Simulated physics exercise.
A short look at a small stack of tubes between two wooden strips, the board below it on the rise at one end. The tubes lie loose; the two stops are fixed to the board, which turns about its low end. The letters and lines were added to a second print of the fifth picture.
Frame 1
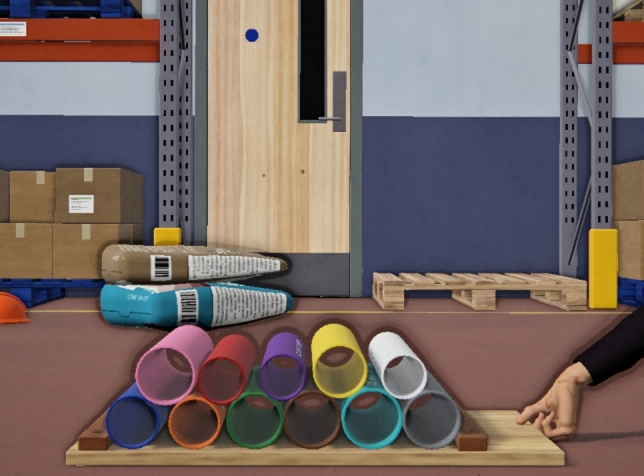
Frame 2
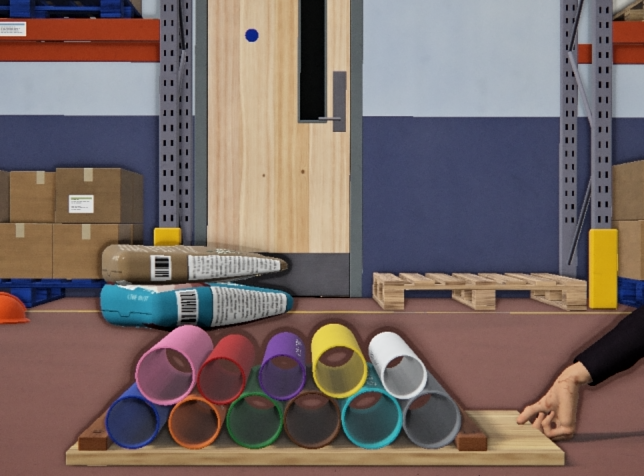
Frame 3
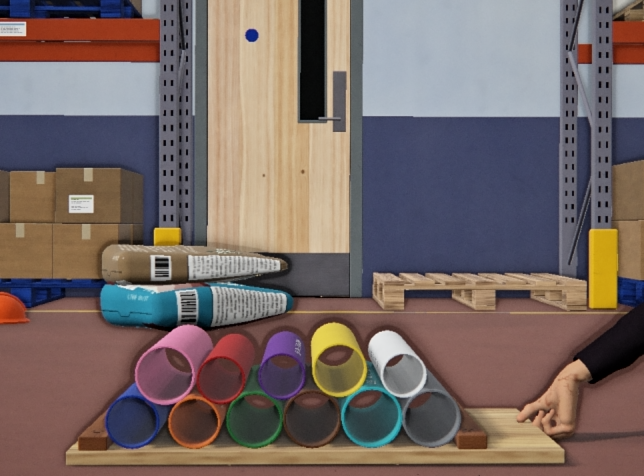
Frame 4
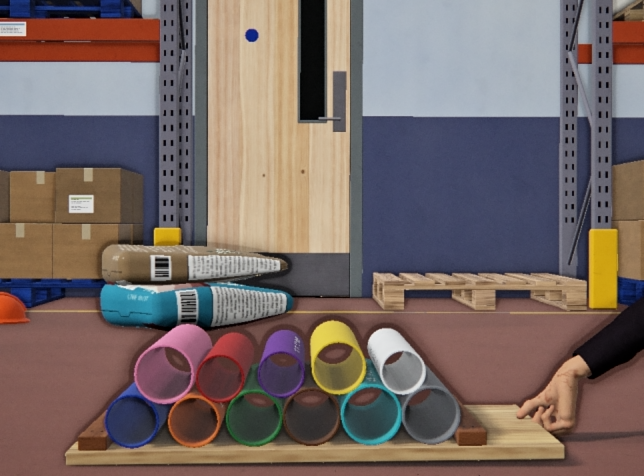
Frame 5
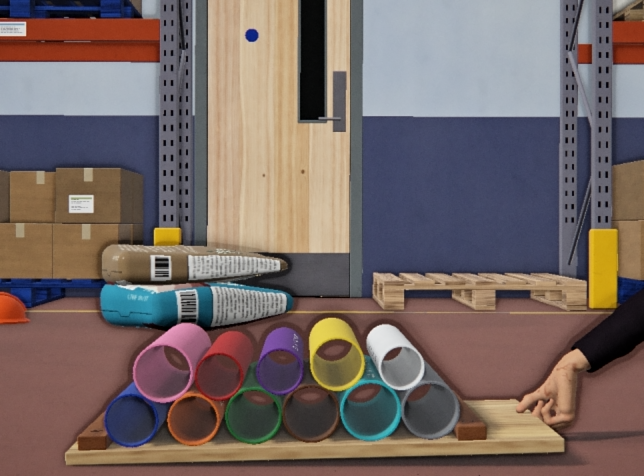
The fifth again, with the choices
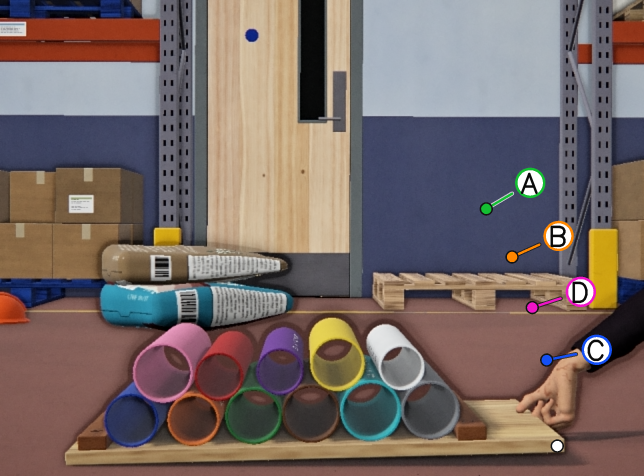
A hand at the right held the end of a wooden board stacked with colourful tubes between two wooden strips, and slowly raised that end slightly while the tubes stayed in their two rows.
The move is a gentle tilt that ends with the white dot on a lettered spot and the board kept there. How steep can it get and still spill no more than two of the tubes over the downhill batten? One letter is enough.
Lift it to B and no more.
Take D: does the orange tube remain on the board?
Yes.
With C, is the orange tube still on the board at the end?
The orange tube: Yes.
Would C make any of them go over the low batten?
At C: No.
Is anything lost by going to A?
At A: Yes.
On the marked copy, A at (486, 209); B at (512, 257); C at (547, 360); D at (532, 308); the white dot at (557, 446).
With B. Early on, board at 15°.
Further on, board at 24°.
At the end, board at 24°, one over the low batten (pink).
As for the rest, A eleven over the low batten; C none over the low batten; D none over the low batten.
